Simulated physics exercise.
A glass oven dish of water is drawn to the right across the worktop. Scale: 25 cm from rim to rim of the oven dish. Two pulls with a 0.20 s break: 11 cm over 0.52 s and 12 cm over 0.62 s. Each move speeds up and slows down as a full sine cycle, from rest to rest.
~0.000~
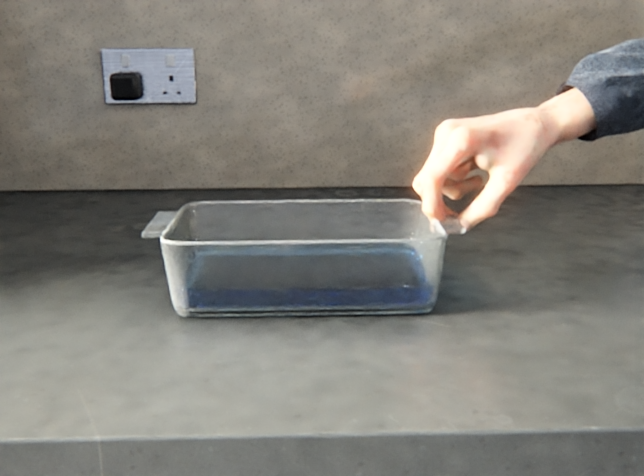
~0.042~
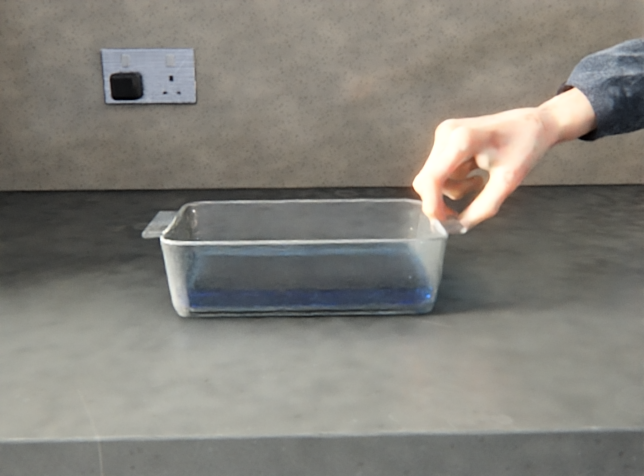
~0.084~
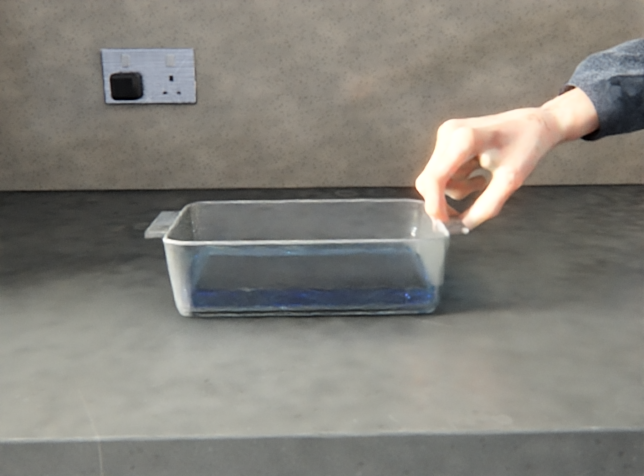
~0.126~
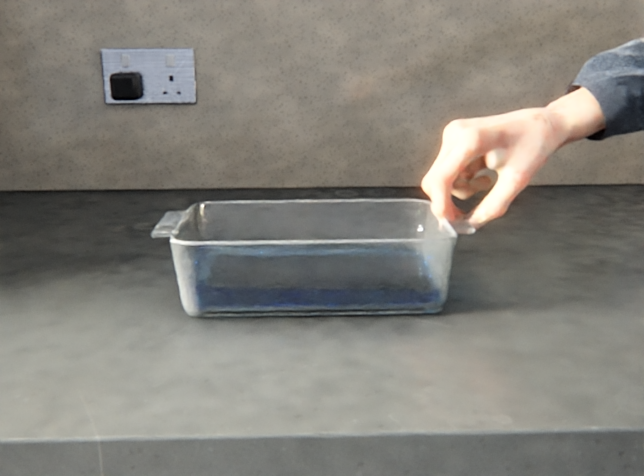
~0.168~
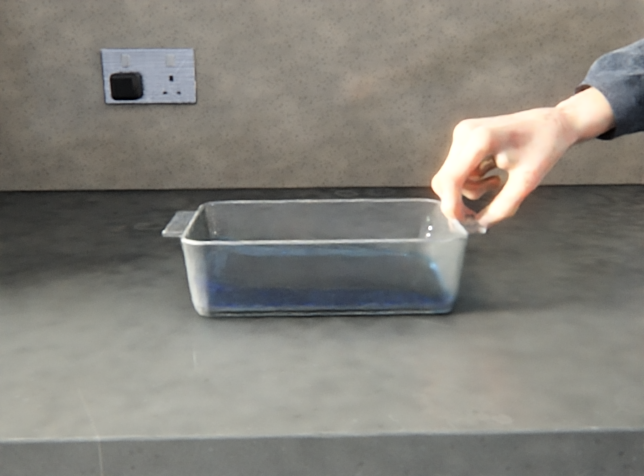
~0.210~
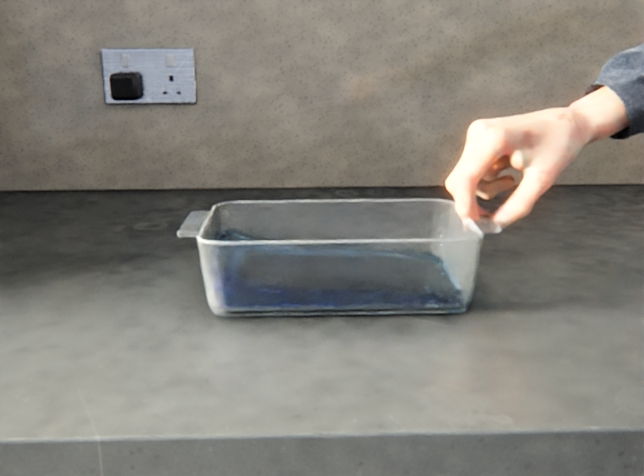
On a grey counter, a hand slowly pulls a glass dish of blue liquid right.
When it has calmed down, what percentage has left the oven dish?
About 15 per cent.
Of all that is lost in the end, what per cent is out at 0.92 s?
Some 30 per cent.
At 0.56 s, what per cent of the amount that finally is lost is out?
About 0 per cent.
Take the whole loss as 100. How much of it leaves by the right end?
Some 60 per cent.
After 0.56 s it has gone 11 cm; 0 per cent is out over the left end and 0 over the right.
After 0.92 s it has gone 13 cm; 0 per cent is out over the left end and 4 over the right.
After 1.27 s it has gone 23 cm; 5 per cent is out over the left end and 4 over the right.
After 1.63 s it has gone 23 cm; 5 per cent is out over the left end and 9 over the right.
In the end 15 per cent is out in all, 5 of it over the left end.
